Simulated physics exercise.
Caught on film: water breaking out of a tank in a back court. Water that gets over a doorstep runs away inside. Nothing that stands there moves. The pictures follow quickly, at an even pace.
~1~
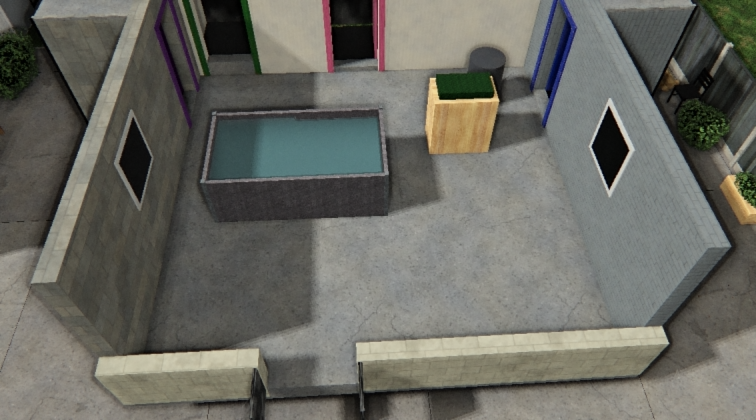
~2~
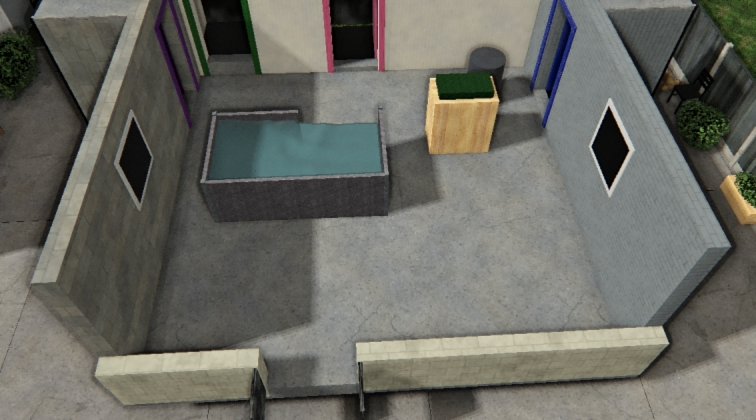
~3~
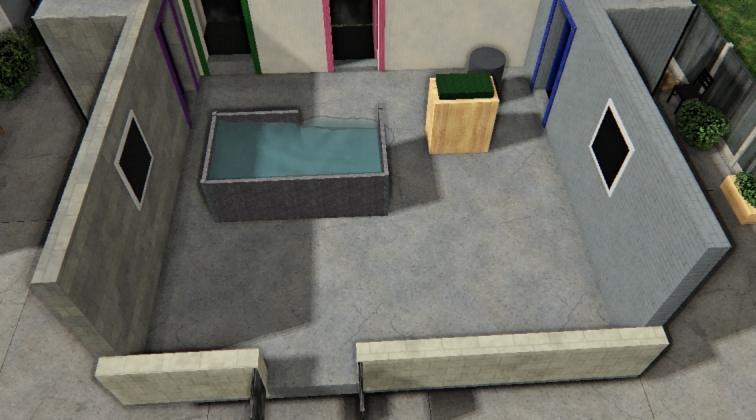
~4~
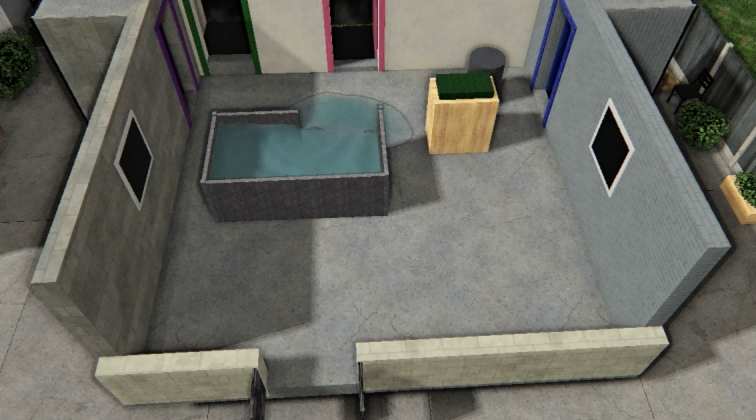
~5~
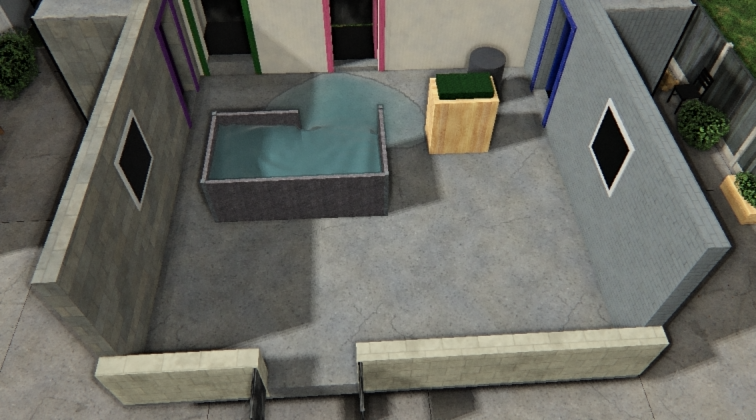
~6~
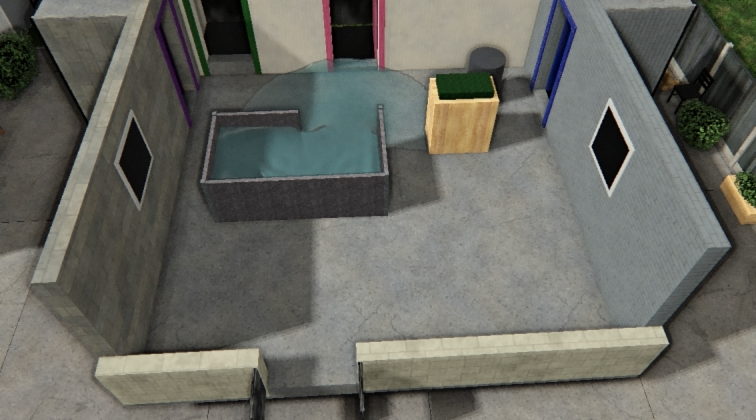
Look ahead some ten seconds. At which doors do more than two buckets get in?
One by one: The pink door floods; the blue door floods; the purple door floods; the green door holds within the limit.
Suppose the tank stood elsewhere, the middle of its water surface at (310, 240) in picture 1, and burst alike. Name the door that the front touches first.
I say the one in pink.
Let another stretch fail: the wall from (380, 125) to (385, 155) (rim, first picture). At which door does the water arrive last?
I say the one in purple.
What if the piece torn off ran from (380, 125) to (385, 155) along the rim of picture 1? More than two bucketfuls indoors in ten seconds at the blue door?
The blue one passes that mark.
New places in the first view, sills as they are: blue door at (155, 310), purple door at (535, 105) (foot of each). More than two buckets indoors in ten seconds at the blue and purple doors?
In short: The blue door keeps below it, the purple door takes more.
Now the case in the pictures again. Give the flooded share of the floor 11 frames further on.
Roughly 30 per cent.
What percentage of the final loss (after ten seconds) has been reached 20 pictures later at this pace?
Roughly 65 per cent.
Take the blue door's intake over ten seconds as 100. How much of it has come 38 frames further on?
Some 65 per cent.
A moment on, water covers 25 % of the floor; the pink door far over two buckets in, the blue door not reached, the purple door wet at the sill, nothing in, the green door wet at the sill, nothing in.
Next, water covers 30 % of the floor; the pink door far over two buckets in, the blue door wet at the sill, nothing in, the purple door under two buckets in, the green door wet at the sill, nothing in.
Then, water covers 50 % of the floor; the pink door far over two buckets in, the blue door over two buckets in, the purple door far over two buckets in, the green door wet at the sill, nothing in.
Later, water covers 80 % of the floor; the pink door far over two buckets in, the blue door over two buckets in, the purple door far over two buckets in, the green door wet at the sill, nothing in.
In the end, water covers 100 % of the floor; the pink door far over two buckets in, the blue door far over two buckets in, the purple door far over two buckets in, the green door wet at the sill, nothing in.
